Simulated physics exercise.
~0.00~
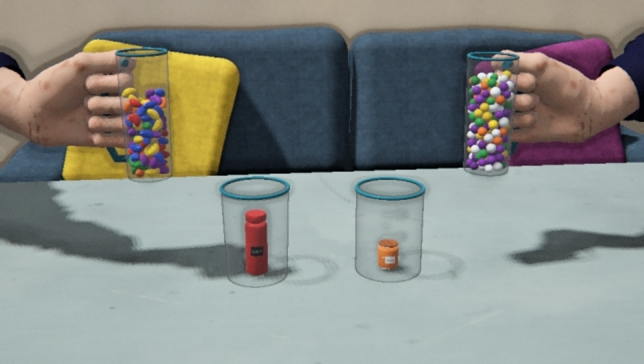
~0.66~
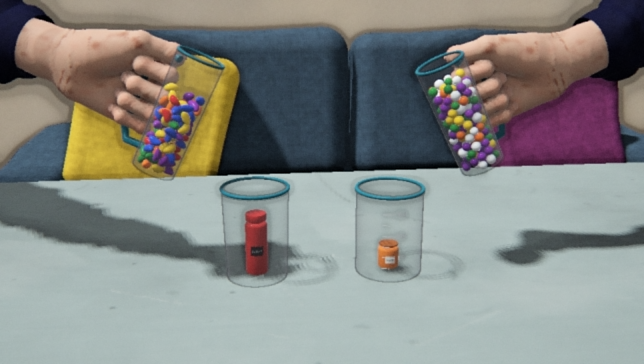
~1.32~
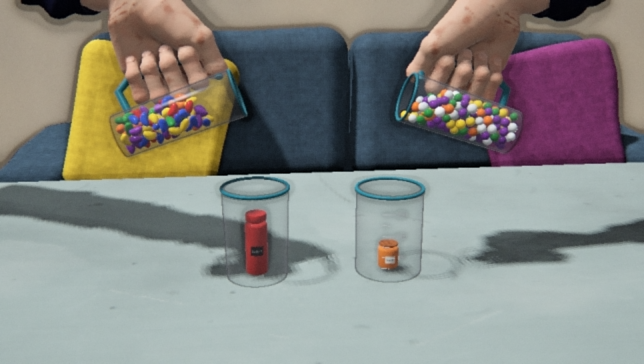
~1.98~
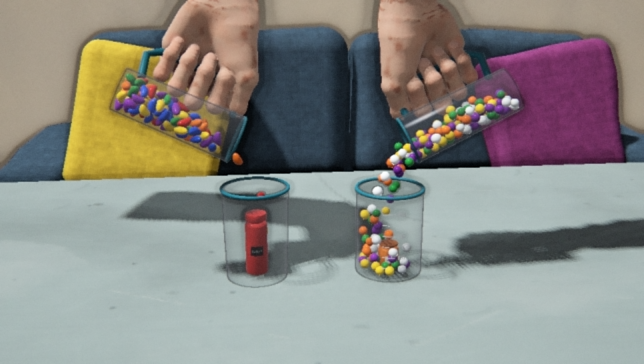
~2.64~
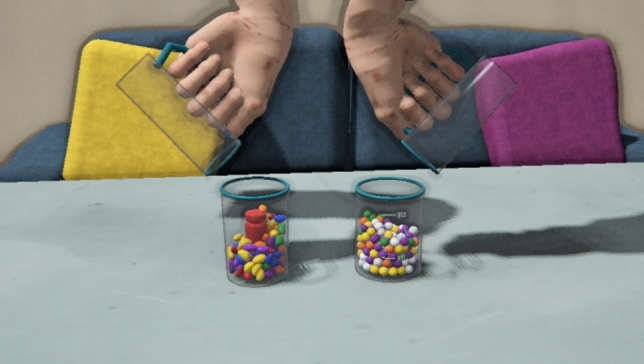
On a pale table in front of a blue sofa with yellow and magenta cushions, two clear containers stand side by side, a red bottle inside the left one and a small orange jar inside the right. Behind them, two hands hold up clear cups filled with small colourful pieces. The hands tip the cups inward until they lie on their sides. The right cup pours first in a thick stream, while only a few pieces leave the left one. Both cups end upturned and empty, with the red bottle's top still showing and the orange jar buried.
